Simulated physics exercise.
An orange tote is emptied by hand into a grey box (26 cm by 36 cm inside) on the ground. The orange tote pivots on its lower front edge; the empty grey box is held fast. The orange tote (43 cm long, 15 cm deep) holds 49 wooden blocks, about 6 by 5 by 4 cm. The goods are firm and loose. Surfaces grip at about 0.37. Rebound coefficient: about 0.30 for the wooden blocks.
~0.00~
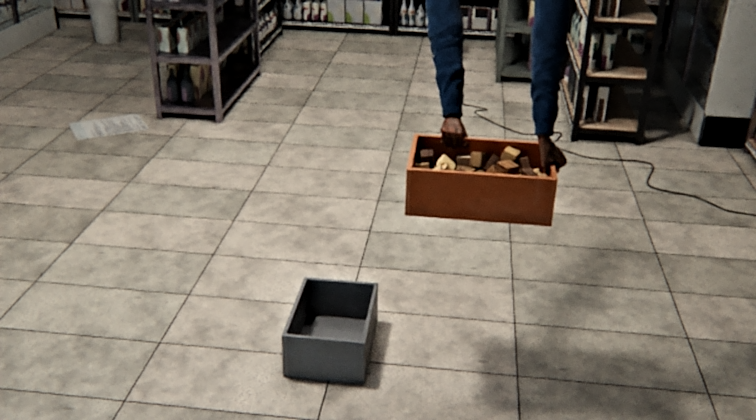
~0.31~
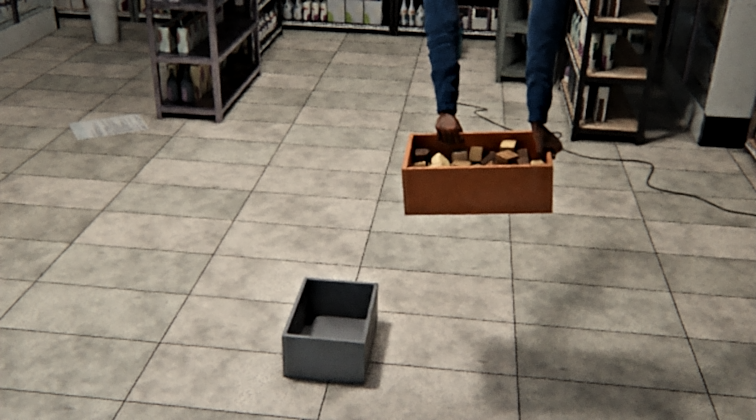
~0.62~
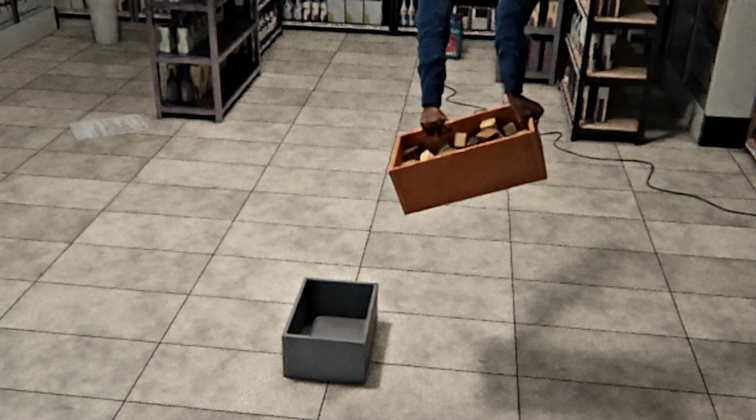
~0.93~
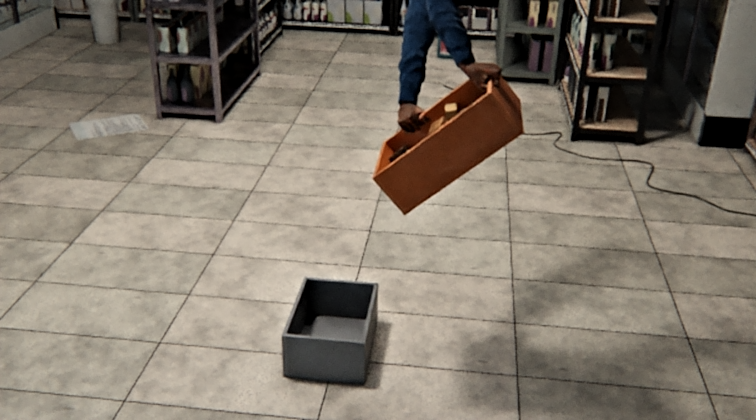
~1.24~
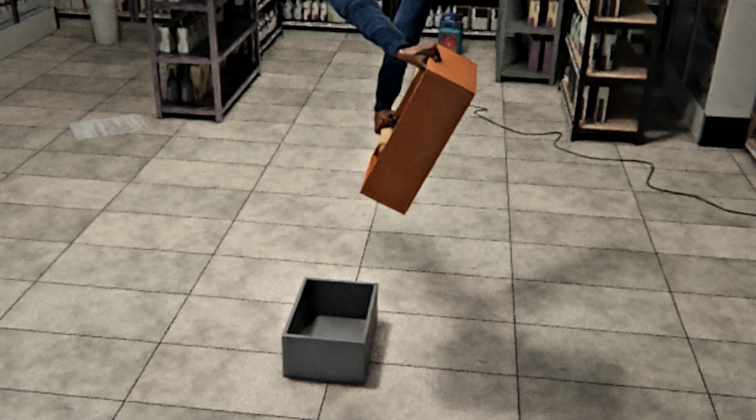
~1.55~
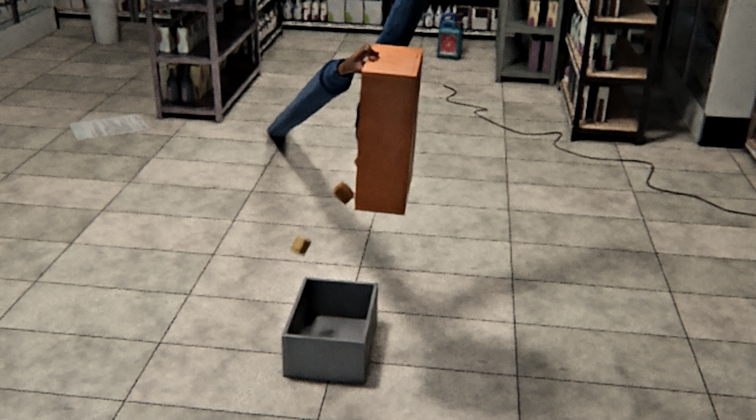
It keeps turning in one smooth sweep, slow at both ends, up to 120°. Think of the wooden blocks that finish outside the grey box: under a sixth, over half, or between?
Ending outside the grey box: A sixth to a half of them.
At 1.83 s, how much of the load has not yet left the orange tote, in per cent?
Roughly 80 per cent is still inside.
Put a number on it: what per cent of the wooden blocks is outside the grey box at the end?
About 30 per cent.
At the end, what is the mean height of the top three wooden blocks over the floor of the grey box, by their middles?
Some 10 cm.
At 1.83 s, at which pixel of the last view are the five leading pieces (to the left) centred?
Near (301, 297).
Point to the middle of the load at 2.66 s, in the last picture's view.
Near (315, 330).
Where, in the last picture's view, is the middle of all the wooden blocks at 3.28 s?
Around (316, 333).
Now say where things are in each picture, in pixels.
In the first frame (places track the rim corner closest to us here), orange tote (553, 178); grey box (361, 341); tipped 0°; all still inside.
In the second frame, orange tote (549, 165); tipped 6°.
In the third frame, orange tote (530, 131); tipped 21°.
In the fourth frame, orange tote (487, 94); tipped 42°.
In the fifth frame, orange tote (425, 72); tipped 65°.
In the sixth frame, orange tote (362, 75); grey box (361, 341); tipped 88°; 2 out, the lowest block at (301, 246).
After 1.83 s, tilt 105°; 39 still in the orange tote, 1 in the grey box, 1 outside the grey box and 8 in the air.
After 2.17 s, tilt 118°; 10 still in the orange tote, 14 in the grey box, 7 outside the grey box and 18 in the air.
After 2.66 s, tilt 120°; 32 in the grey box, 15 outside the grey box and 2 in the air.
Final count (at 3.28 s), 34 in the grey box and 15 outside the grey box. Asked share, 15 of 49, 31 per cent.
